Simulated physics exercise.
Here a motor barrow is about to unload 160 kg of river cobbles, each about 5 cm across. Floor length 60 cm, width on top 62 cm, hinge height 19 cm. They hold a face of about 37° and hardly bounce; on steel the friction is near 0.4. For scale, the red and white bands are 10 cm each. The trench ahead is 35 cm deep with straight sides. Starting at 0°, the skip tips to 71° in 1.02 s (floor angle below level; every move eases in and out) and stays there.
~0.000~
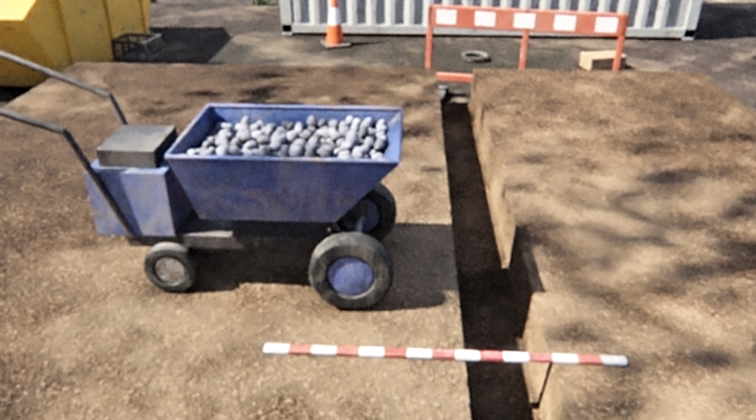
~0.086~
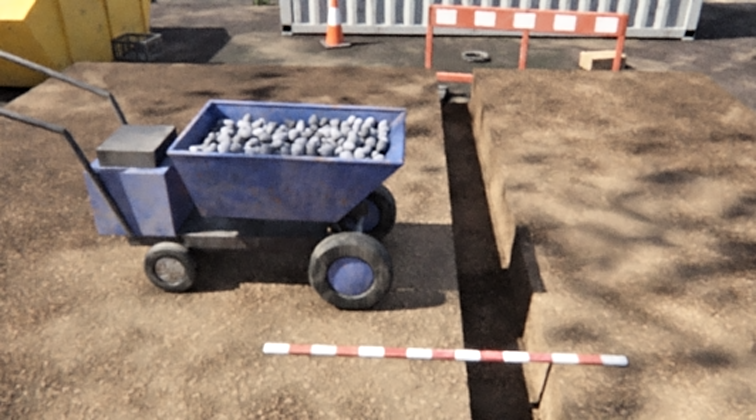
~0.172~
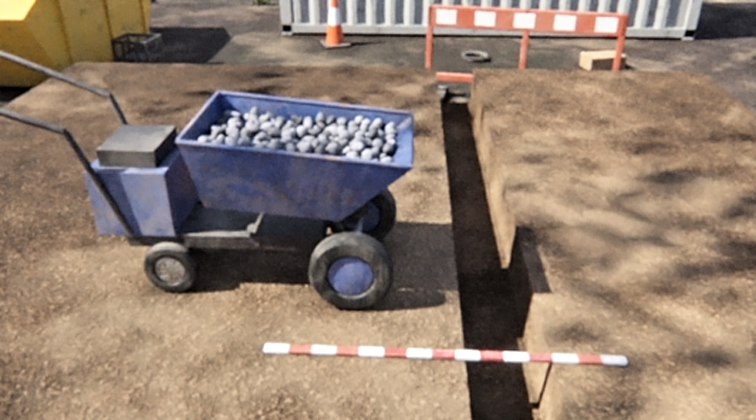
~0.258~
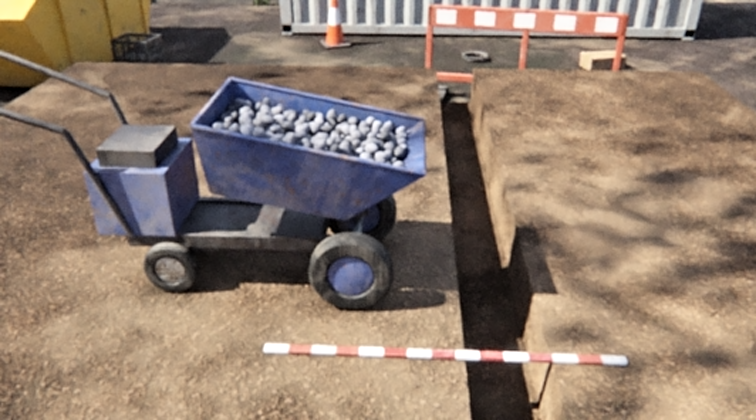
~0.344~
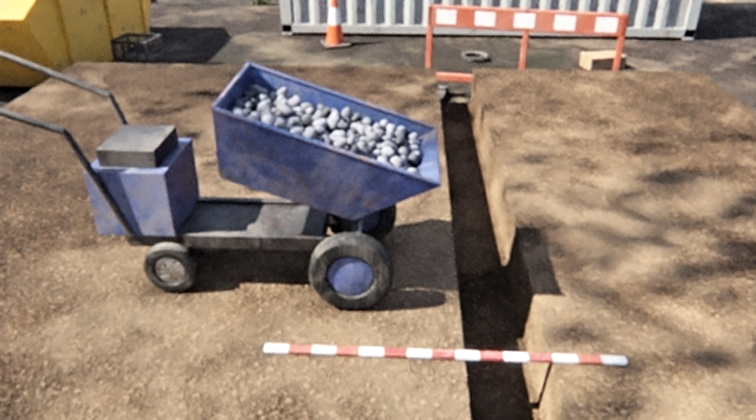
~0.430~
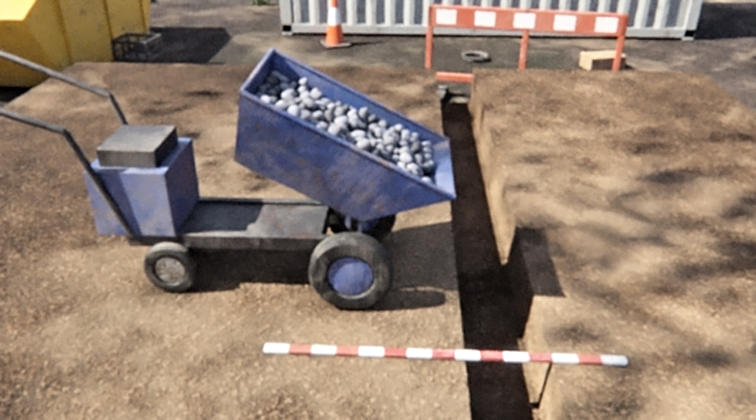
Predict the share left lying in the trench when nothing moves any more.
Some 66 per cent of it.
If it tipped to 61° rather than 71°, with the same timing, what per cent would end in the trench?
Then about 65 per cent.
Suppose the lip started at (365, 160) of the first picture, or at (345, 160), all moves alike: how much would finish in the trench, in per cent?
About 95 and 95 per cent.
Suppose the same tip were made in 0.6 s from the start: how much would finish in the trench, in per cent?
Then about 50 per cent.
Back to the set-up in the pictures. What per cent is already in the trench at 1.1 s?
Some 30 per cent.
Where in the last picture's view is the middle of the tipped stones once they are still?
Around (511, 313).
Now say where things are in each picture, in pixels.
The first picture shows lip at (400, 162), floor tilted 0°, highest stones at (309, 135).
The second picture shows lip at (403, 163), floor tilted 1°, highest stones at (294, 132); the stones move at 0.3 m/s on average.
In the third picture, the skip is at 5°, its lip at (412, 167); the top of the load is at (255, 125); the stones move at 0.5 m/s on average.
In the fourth picture, the skip is at 11°, its lip at (425, 174); the top of the load is at (258, 114); the stones move at 0.8 m/s on average.
The fifth picture shows lip at (441, 185), floor tilted 19°, highest stones at (255, 99); the stones move at 0.9 m/s on average.
In the sixth picture, the skip is at 27°, its lip at (455, 198); the top of the load is at (276, 86); the stones move at 1.0 m/s on average.
After 0.8 s the floor is at 60°; 100 % in the skip; the foremost stones are at (477, 220).
After 1.1 s the floor is at 71°; 60 % in the skip, 28 % in the trench, 12 % past the trench; the foremost stones are at (578, 290).
After 1.5 s the floor is at 71°; 20 % in the skip, 47 % in the trench, 33 % past the trench; the foremost stones are at (694, 278).
After 3.4 s the floor is at 71°; 0 % in the skip, 66 % in the trench, 34 % past the trench; the foremost stones are past the picture's edge.
